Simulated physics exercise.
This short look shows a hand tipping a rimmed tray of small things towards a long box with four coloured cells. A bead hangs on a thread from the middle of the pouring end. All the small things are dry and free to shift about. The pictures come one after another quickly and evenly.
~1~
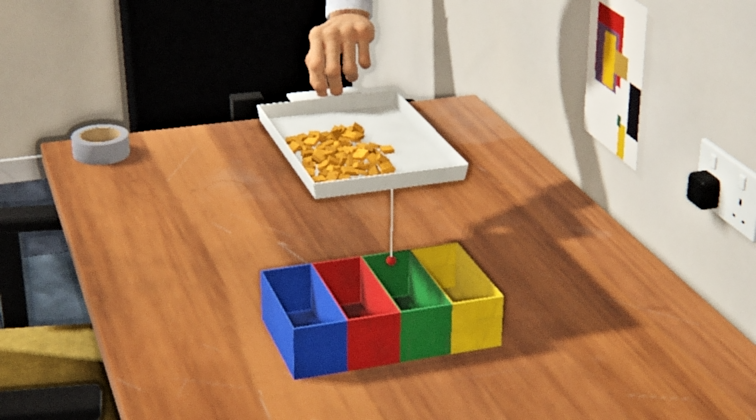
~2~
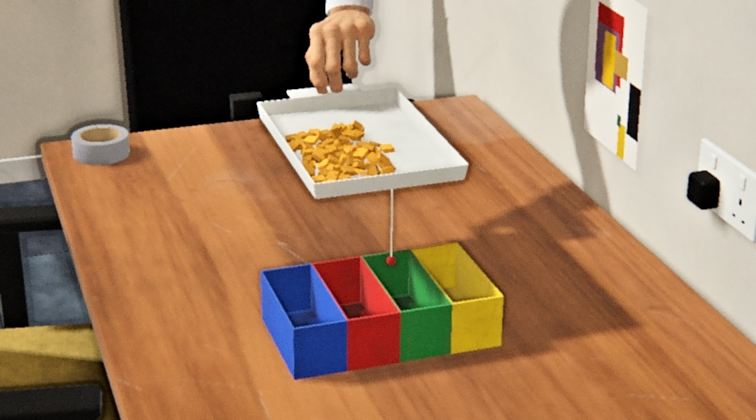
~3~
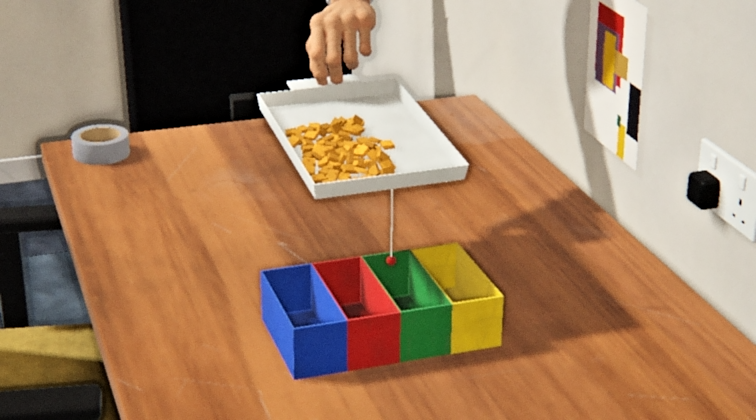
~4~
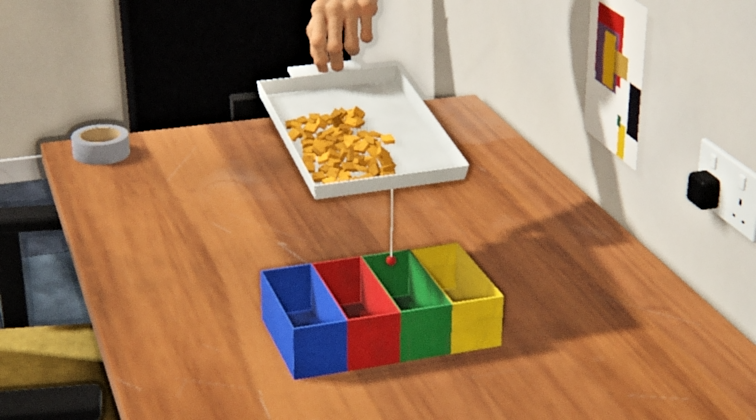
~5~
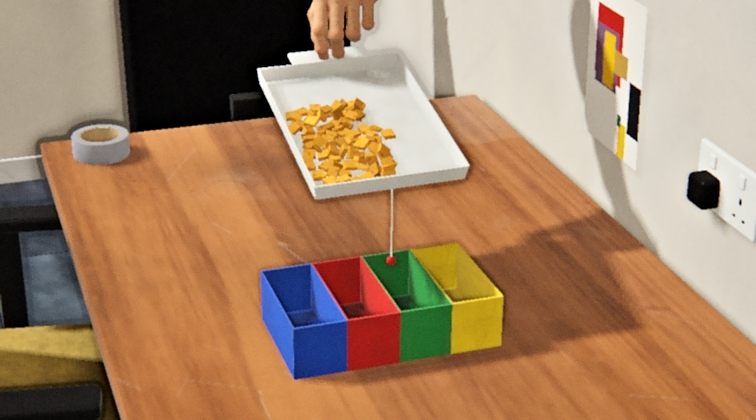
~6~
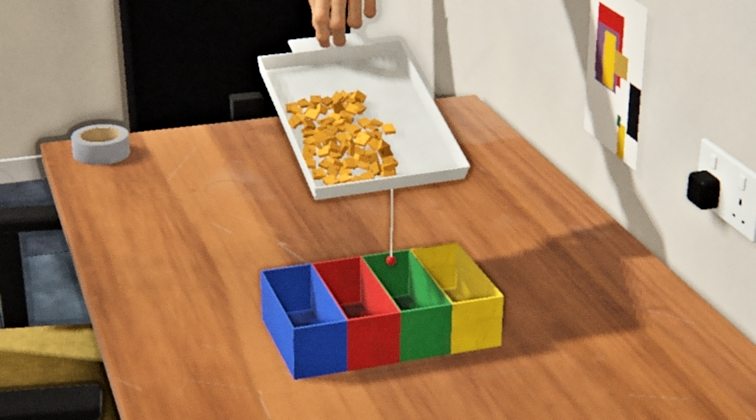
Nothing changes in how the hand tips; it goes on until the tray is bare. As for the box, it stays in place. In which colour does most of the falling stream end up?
Most of the stream ends up in the red cell.
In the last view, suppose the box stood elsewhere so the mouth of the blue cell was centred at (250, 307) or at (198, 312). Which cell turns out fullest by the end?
Attempt 1 - the green one; attempt 2 - yellow.
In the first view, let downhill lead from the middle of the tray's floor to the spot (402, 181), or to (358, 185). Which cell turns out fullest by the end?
Green first, the red one second.
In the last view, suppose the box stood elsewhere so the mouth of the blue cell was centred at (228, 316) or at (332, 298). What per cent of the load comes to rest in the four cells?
You'd get near 80 percent first and near 100 percent next.
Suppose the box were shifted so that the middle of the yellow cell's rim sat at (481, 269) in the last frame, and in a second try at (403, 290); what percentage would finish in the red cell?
About 40 per cent, then about 10 per cent.
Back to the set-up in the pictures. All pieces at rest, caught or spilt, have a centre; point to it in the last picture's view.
I'd mark it at roughly (376, 340).
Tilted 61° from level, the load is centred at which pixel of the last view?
Close to (365, 164).
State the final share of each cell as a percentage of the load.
About: Blue cell 10, red cell 50, green cell 30, yellow cell 10 per cent.
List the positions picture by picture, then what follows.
The first frame shows corners of the pouring end near (316, 182) and (464, 164), level; middle of the load near (342, 157), small crackers; bead on its thread near (391, 261); blue cell near (320, 345); red cell near (374, 336); green cell near (426, 328); yellow cell near (477, 320).
The second frame shows corners of the pouring end near (316, 183) and (464, 164), level; middle of the load near (342, 156).
The third frame shows corners of the pouring end near (316, 183) and (465, 164), tipped barely, level across its low end; middle of the load near (342, 153).
The fourth frame shows corners of the pouring end near (316, 184) and (465, 164), tipped a little, level across its low end; middle of the load near (342, 148).
The fifth frame shows corners of the pouring end near (317, 185) and (466, 164), tipped a little, level across its low end; middle of the load near (343, 143).
The sixth frame shows corners of the pouring end near (317, 186) and (466, 165), tipped clearly, level across its low end; middle of the load near (343, 138); blue cell near (320, 345); red cell near (374, 336); green cell near (426, 328); yellow cell near (477, 320).
Shortly afterwards, tray tipped steeply; the whole lot on the tray.
Next, tray tipped right over; near half on the tray; near a quarter in the red cell; a little in the green cell; a little in the blue cell; only a few in the yellow cell; a little falling or outside the box.
Some moments later, tray tipped past a quarter turn; near half in the red cell; near a quarter in the green cell; a little in the blue cell; a little in the yellow cell; only a few falling or outside the box.
In the end, tray tipped past a quarter turn; near half in the red cell; near a quarter in the green cell; a little in the blue cell; a little in the yellow cell; only a few outside the box.
